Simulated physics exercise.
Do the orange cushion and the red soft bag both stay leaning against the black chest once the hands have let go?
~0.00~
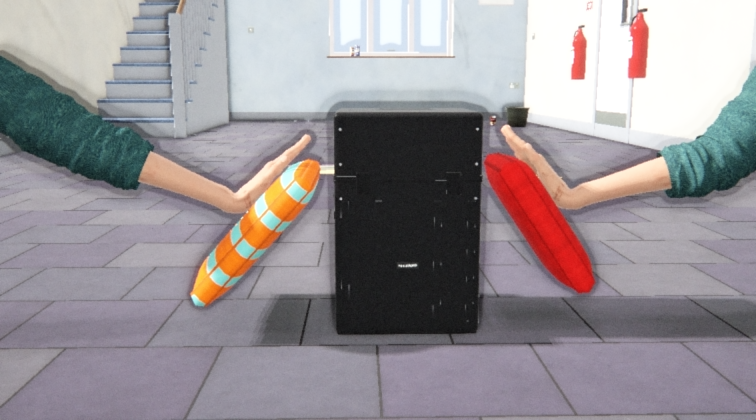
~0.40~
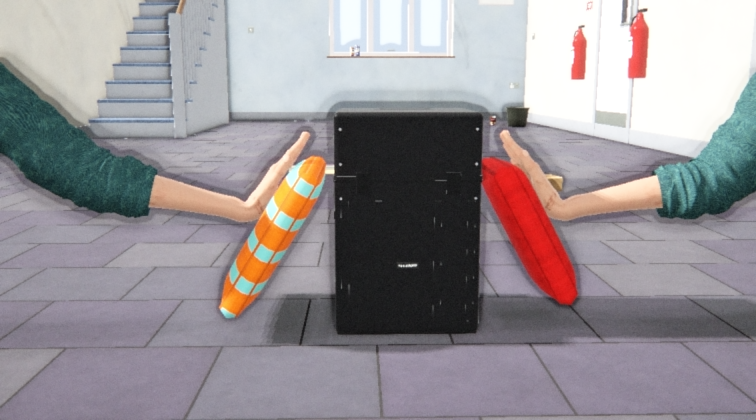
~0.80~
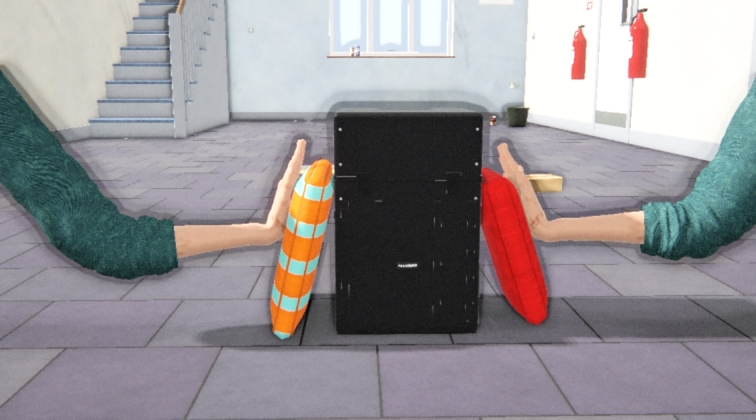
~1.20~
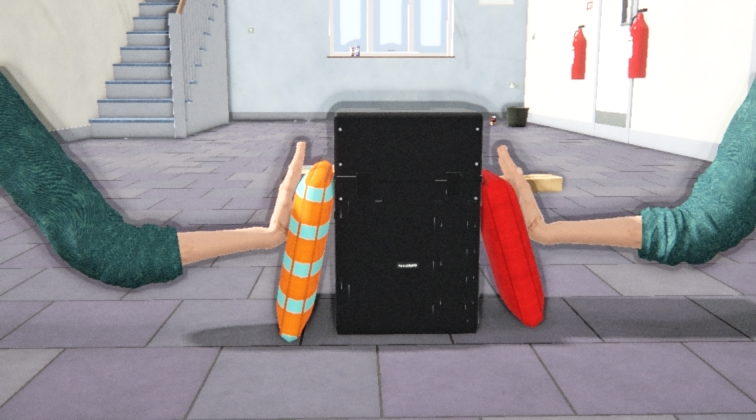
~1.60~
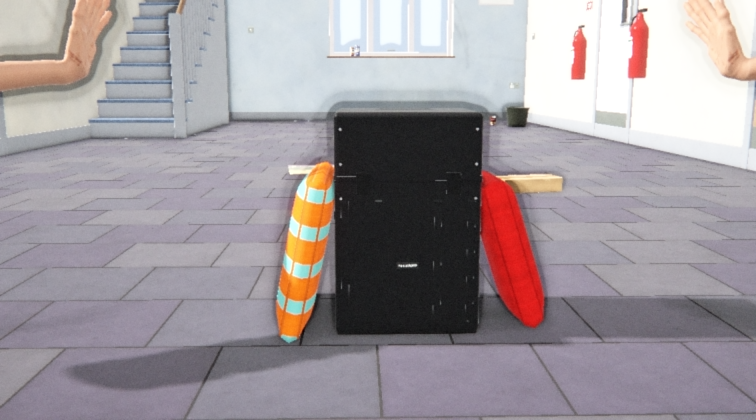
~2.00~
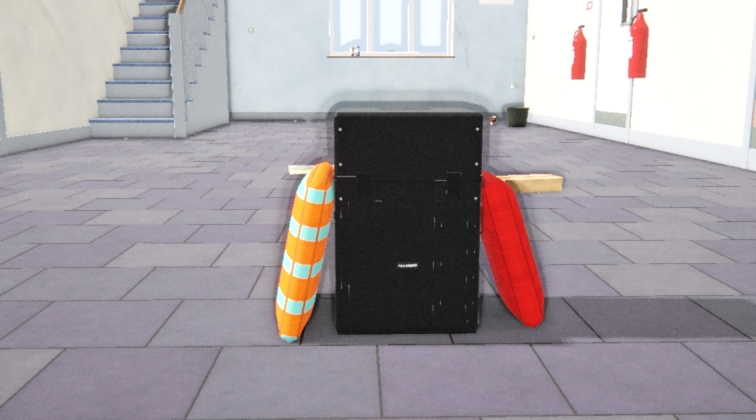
Yes, both stay up. The orange cushion keeps leaning on the left side of the chest and the red soft bag holds its lean on the right.
